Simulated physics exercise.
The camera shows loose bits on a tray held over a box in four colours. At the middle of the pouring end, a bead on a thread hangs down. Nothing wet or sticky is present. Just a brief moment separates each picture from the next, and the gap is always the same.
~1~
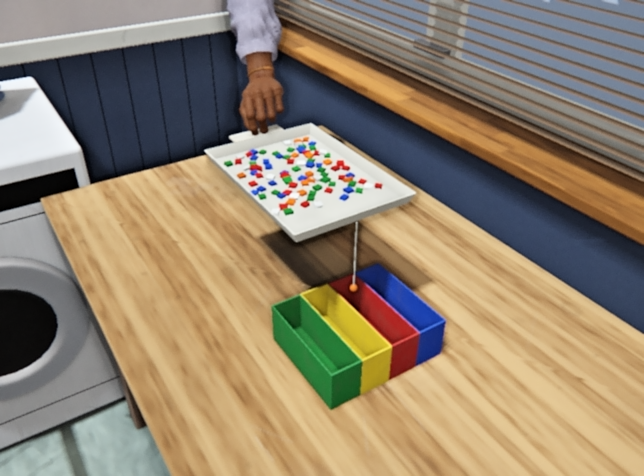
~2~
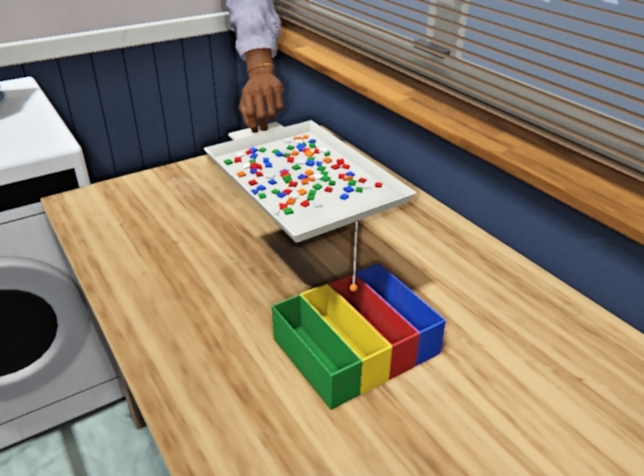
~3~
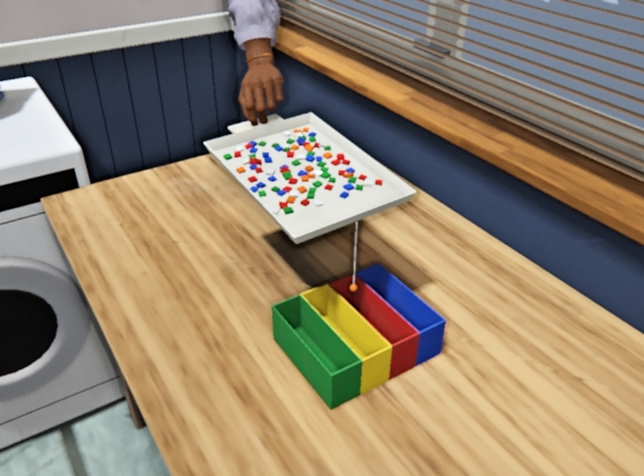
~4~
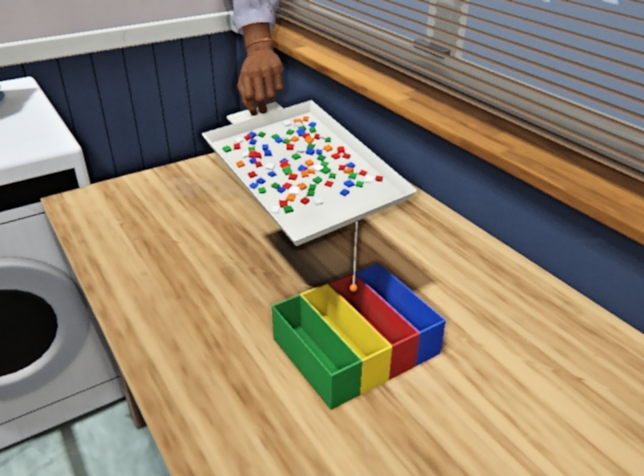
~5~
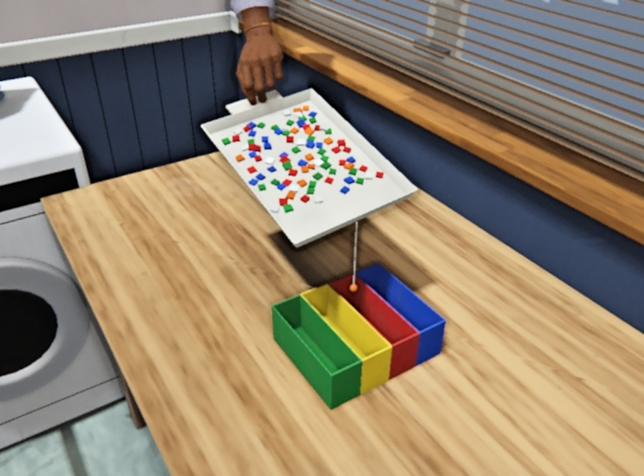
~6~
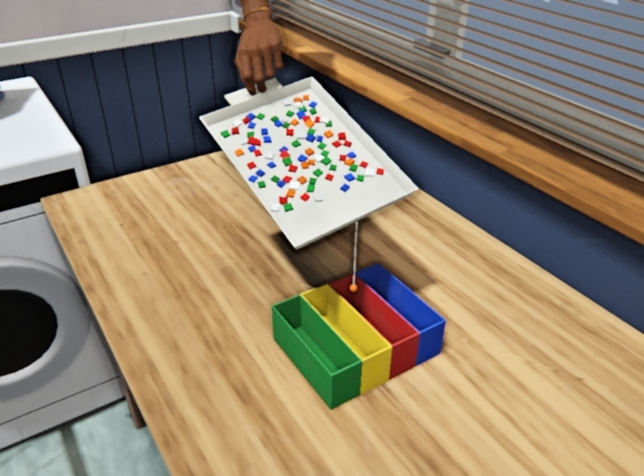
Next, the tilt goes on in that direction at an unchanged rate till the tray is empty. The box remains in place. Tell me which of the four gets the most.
The green cell gets the most.
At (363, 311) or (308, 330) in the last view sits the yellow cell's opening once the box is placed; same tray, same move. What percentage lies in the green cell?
First position: Some 20 %; second position: Some 20 %.
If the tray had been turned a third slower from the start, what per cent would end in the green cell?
I'd say 70 percent or thereabouts.
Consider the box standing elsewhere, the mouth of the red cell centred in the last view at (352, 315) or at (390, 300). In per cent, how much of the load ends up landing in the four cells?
100 and 30 in a hundred, in turn.
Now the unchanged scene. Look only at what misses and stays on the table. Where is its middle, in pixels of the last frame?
Near (256, 404).
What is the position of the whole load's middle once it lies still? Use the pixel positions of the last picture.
Close to (307, 356) in the last view.
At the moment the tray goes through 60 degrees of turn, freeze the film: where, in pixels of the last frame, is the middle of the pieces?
Centre estimate: (307, 226).
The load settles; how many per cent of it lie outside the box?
I'd put it close to 20 per cent.
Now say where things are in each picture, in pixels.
Corners of the pouring end (296, 231) and (409, 192), level; middle of the load (296, 169), mosaic tiles; bead on its thread (354, 288); green cell (346, 382); yellow cell (376, 367); red cell (404, 353); blue cell (431, 340), in the first frame.
Corners of the pouring end (296, 231) and (409, 192), level; middle of the load (296, 168), in the second frame.
Corners of the pouring end (296, 233) and (410, 191), tipped barely, lowest at the left corner; middle of the load (296, 163), in the third frame.
Corners of the pouring end (296, 236) and (410, 189), tipped a little, lowest at the left corner; middle of the load (296, 156), in the fourth frame.
Corners of the pouring end (297, 238) and (411, 188), tipped a little, lowest at the left corner; middle of the load (296, 150), in the fifth frame.
Corners of the pouring end (297, 241) and (411, 187), tipped clearly, lowest at the left corner; middle of the load (296, 144); green cell (346, 382); yellow cell (376, 367); red cell (404, 353); blue cell (431, 340), in the sixth frame.
Just after the last frame, tray tipped steeply; the larger part on the tray; about a tenth falling or outside the box.
A moment on, tray tipped right over; about a tenth on the tray; roughly half in the green cell; about a tenth in the yellow cell; just a few in the red cell; roughly a third falling or outside the box.
Further on, tray tipped past a quarter turn; roughly two thirds in the green cell; about a tenth in the yellow cell; just a few in the red cell; roughly a quarter falling or outside the box.
When it is over, tray tipped past a quarter turn; roughly two thirds in the green cell; about a tenth in the yellow cell; just a few in the red cell; not one in the blue cell; roughly a quarter outside the box.
